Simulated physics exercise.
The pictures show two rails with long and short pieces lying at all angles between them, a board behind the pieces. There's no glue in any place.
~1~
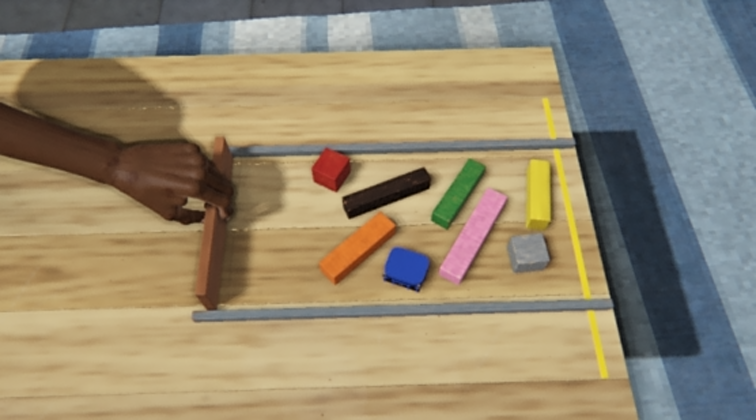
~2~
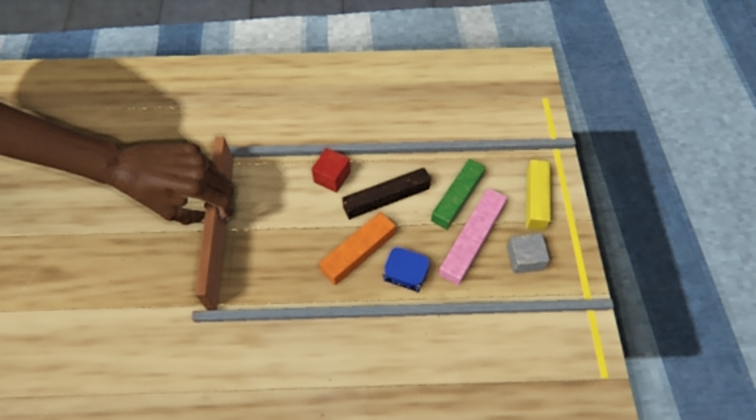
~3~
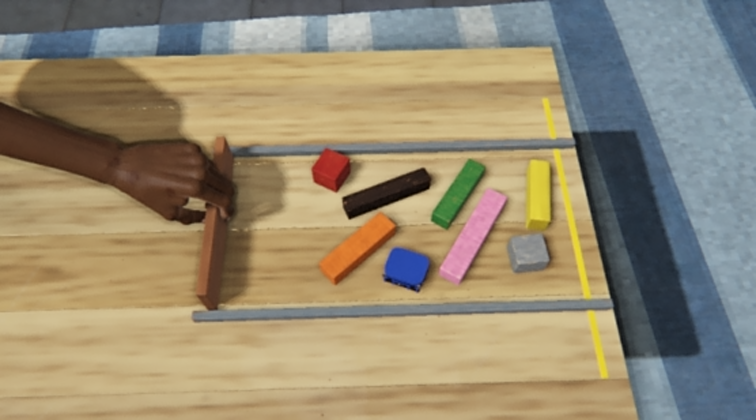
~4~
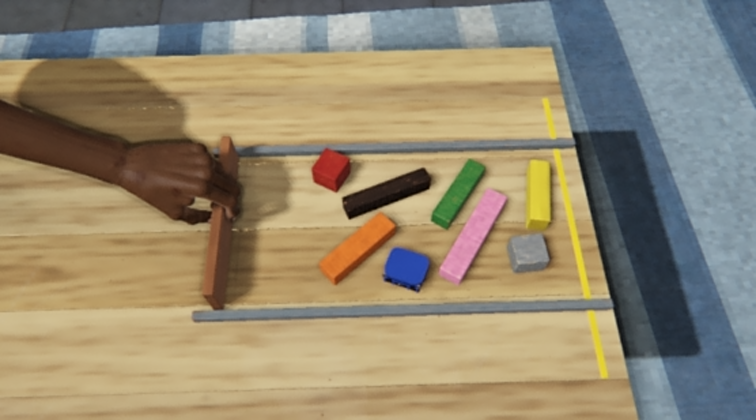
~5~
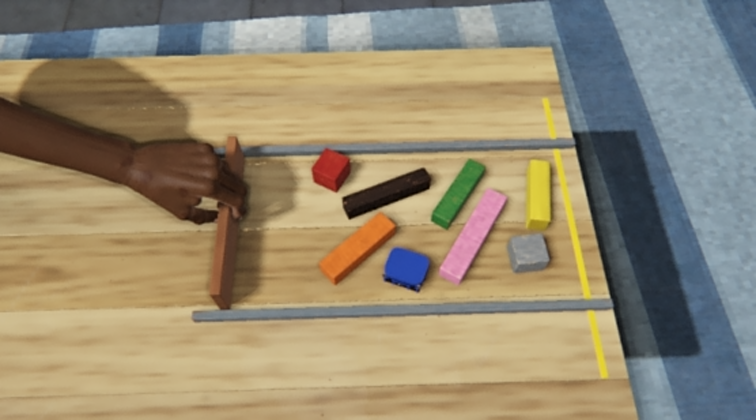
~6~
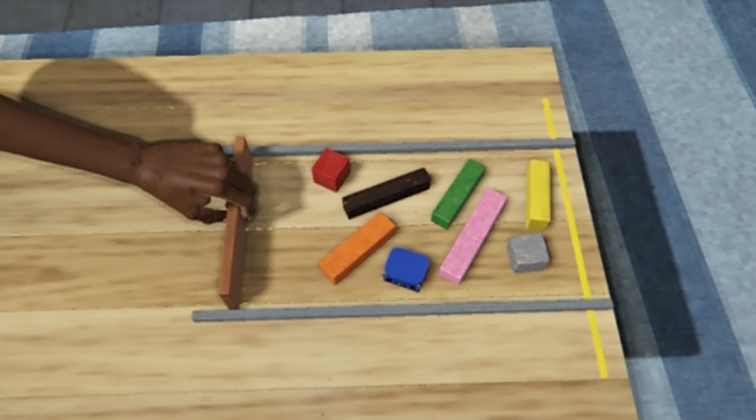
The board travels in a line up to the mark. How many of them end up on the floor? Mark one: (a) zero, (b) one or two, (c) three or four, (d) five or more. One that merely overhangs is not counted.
(d) five or more.
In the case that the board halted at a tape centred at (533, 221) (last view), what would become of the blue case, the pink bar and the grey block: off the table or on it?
Well, the blue case stays where it is, the pink bar comes off, and the grey block? It comes off.
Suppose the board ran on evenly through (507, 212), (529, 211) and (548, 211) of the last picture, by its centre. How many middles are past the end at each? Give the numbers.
2; 3; 4.
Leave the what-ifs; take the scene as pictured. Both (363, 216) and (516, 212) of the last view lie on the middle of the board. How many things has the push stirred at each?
Moved so far: 4, later 8.
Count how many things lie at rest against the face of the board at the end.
The number is 1.
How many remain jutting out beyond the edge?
Counting them gives 1.
Soon after, none off yet; yellow stick at rest near (538, 195); grey block at rest near (528, 254); pink bar moving near (477, 236).
In the end, the number that fall off is five or more; gone, orange bar, black bar, blue case, green bar, pink bar, grey block and yellow stick.
